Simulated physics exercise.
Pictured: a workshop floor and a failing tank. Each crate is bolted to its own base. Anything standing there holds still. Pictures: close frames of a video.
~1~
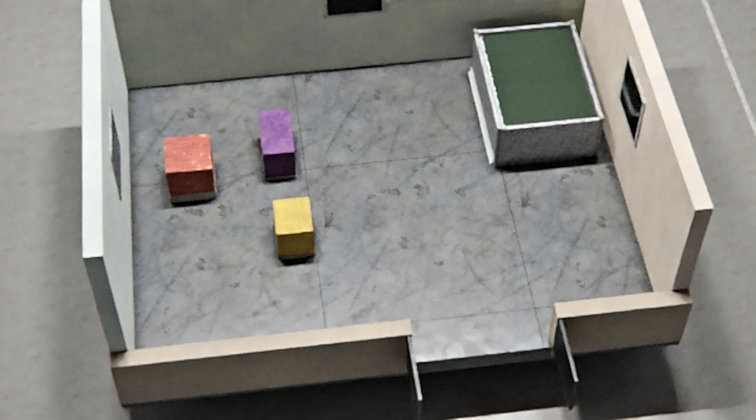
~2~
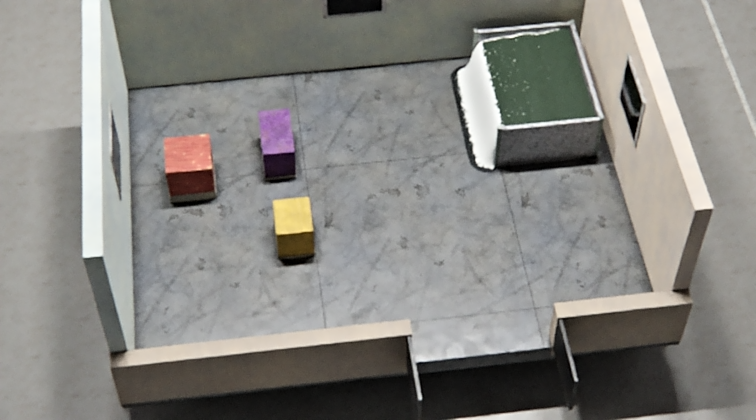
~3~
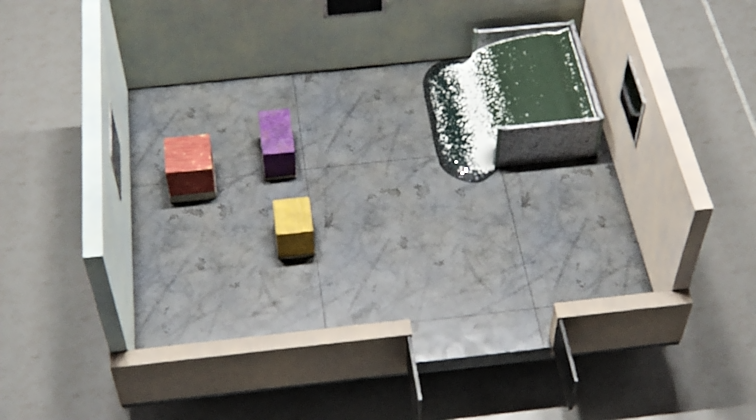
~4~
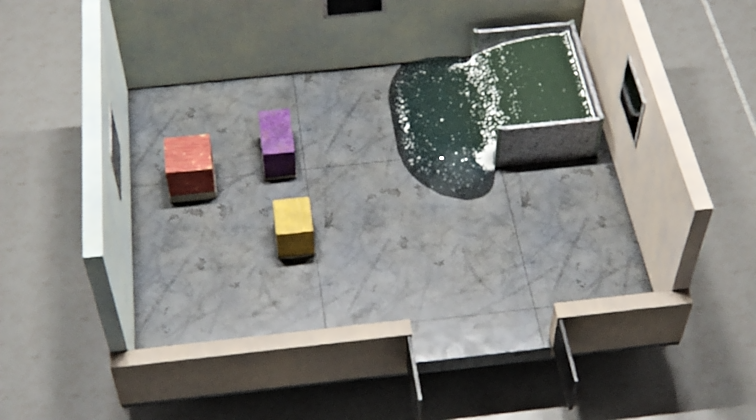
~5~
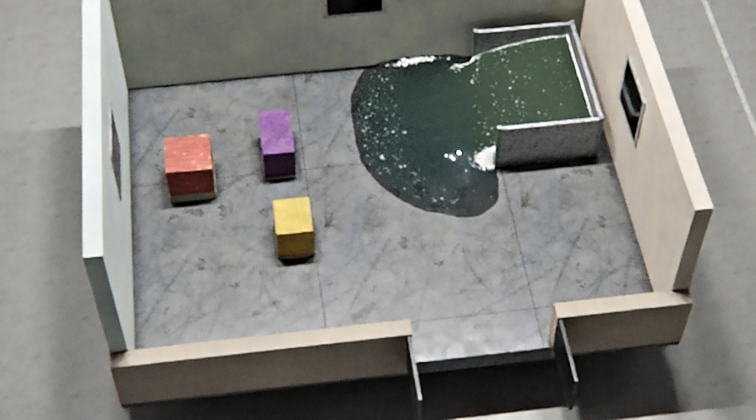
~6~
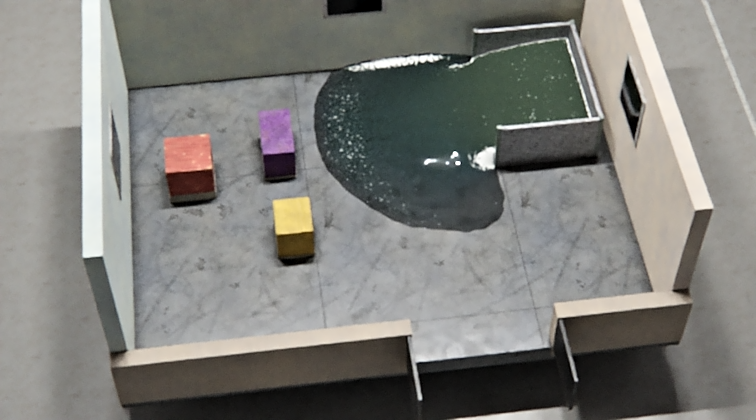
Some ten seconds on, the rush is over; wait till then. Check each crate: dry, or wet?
Checked: Red crate wet, yellow crate wet, purple crate wet.
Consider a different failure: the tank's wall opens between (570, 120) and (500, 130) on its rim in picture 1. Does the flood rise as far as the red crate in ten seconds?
As far as I can tell, the red one stays clear.
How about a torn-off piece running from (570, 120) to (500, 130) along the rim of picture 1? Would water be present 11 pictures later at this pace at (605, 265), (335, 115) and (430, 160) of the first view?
Well, the first one's sodden, the second's left untouched, and the third's left untouched.
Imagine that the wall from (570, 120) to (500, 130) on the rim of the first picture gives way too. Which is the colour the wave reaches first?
Answer: The one in yellow.
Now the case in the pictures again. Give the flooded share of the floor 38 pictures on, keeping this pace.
I'd guess some 80 per cent.
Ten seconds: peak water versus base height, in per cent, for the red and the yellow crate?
Roughly 140 percent, then 670 percent.
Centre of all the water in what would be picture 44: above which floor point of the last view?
It's close to (291, 210).
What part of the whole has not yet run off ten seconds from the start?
That comes to around 94 in a hundred.
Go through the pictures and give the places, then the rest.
The open tank at (537, 78) is whole and still, in the first frame.
The front is at (467, 68), out from the gap at (487, 103), in the second frame.
The front is at (444, 65), out from the gap at (487, 106), in the third frame.
Water pours out at (487, 108) and has run to (411, 63), in the fourth frame.
The front is at (368, 72), out from the gap at (487, 108), in the fifth frame.
Water pours out at (487, 109) and has run to (319, 119), in the sixth frame.
A moment on, water covers 40 % of the floor; the red crate water round its plinth, the yellow crate water round its plinth, the purple crate water round its plinth.
Next, water covers 55 % of the floor; the red crate water round its plinth, the yellow crate water round its plinth, the purple crate water round its plinth.
Then, water covers 65 % of the floor; the red crate water round its plinth, the yellow crate water round its plinth, the purple crate water round its plinth.
Later, water covers 80 % of the floor; the red crate water round its plinth, the yellow crate water round its plinth, the purple crate water round its plinth.
In the end, water covers 100 % of the floor; the red crate was topped, the yellow crate was topped, the purple crate was topped.
